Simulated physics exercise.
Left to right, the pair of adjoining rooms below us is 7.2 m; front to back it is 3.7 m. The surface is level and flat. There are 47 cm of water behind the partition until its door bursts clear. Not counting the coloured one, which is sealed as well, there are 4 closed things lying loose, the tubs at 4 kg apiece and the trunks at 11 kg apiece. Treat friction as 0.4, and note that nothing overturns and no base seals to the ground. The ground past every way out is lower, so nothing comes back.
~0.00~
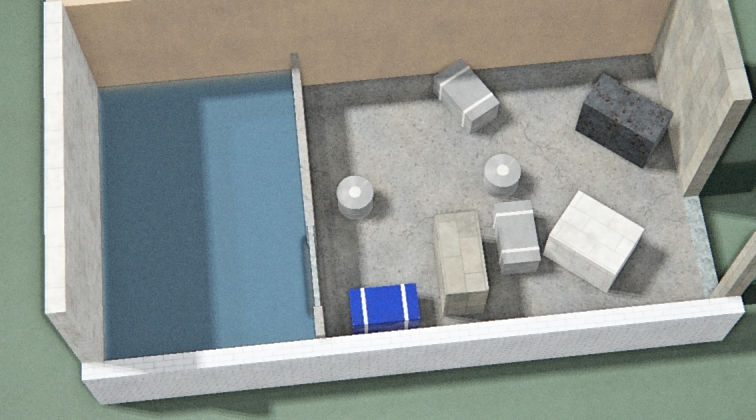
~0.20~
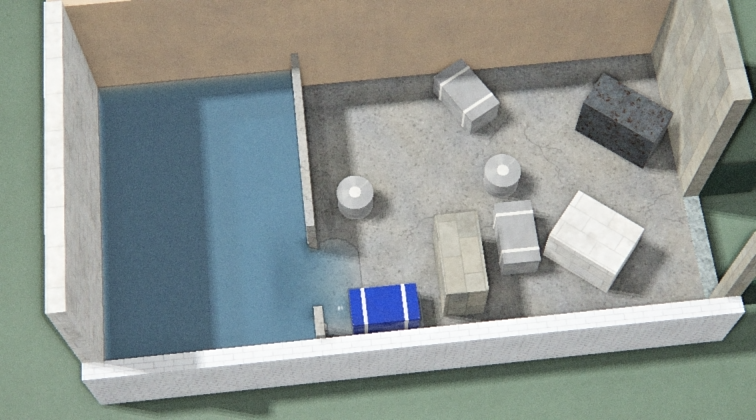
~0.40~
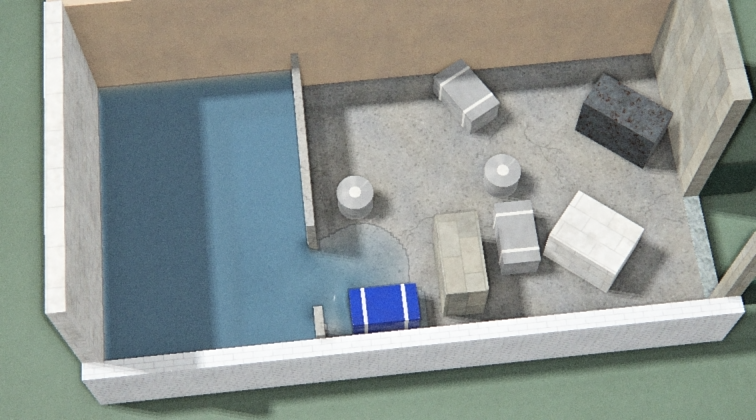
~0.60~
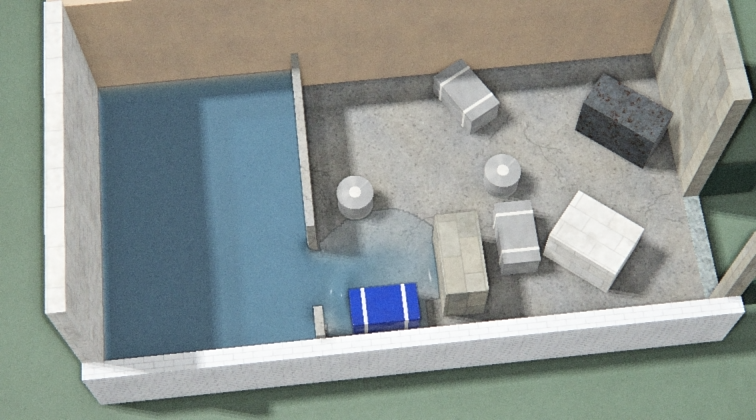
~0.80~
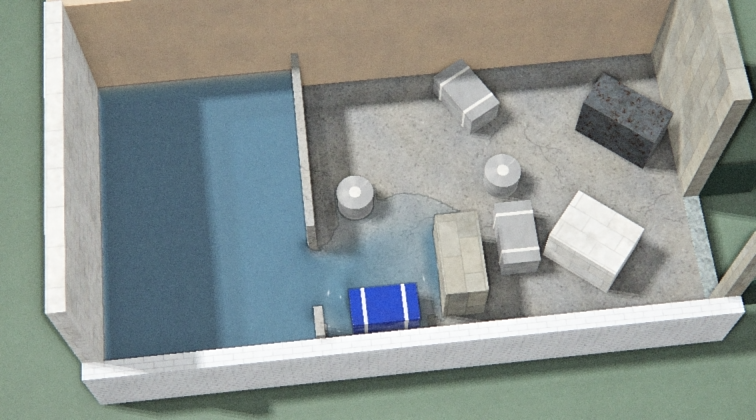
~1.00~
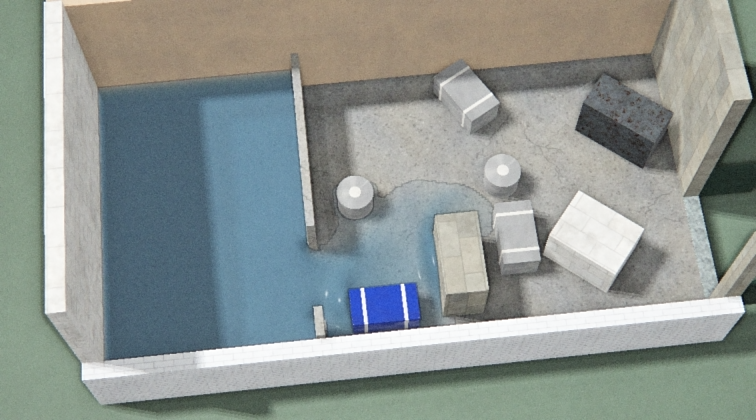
Water fills the left room behind a thin dividing wall, then pours through a gap that opens near the wall's front end. It spreads rightward in a shallow, curved sheet around the blue trunk and reaches the beige block, while the trunk and the other loose objects stay still.
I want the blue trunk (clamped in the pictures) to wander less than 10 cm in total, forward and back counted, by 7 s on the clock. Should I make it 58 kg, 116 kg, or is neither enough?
I'd say neither is enough.
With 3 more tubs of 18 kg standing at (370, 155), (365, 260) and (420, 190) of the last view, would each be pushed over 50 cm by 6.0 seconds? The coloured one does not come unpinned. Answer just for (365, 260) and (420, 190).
Result, in sequence: Exceeded; exceeded.
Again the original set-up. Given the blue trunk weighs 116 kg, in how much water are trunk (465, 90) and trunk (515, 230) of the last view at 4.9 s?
About 21 and 4 cm.
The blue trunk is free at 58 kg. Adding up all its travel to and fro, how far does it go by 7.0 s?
It covers about 50 cm altogether.
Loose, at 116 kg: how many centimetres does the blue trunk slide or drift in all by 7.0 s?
The total path comes to around 30 cm.
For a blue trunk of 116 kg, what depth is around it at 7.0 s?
Something like 17 centimetres.
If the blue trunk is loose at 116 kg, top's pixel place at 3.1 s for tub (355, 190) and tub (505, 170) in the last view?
They end up about (343, 159) and (616, 157) in the last view.
After 1.4 s the blue trunk would be 34 cm from its start with 58 kg and 2 cm from its start with 116 kg; 16 cm of water round it then.
After 3.1 s the blue trunk would be 33 cm from its start with 58 kg and 19 cm from its start with 116 kg; 24 cm of water round it then.
After 4.9 s the blue trunk would be 37 cm from its start with 58 kg and 27 cm from its start with 116 kg; 19 cm of water round it then.
After 7.0 s the blue trunk would be 37 cm from its start with 58 kg and 27 cm from its start with 116 kg; 17 cm of water round it then.
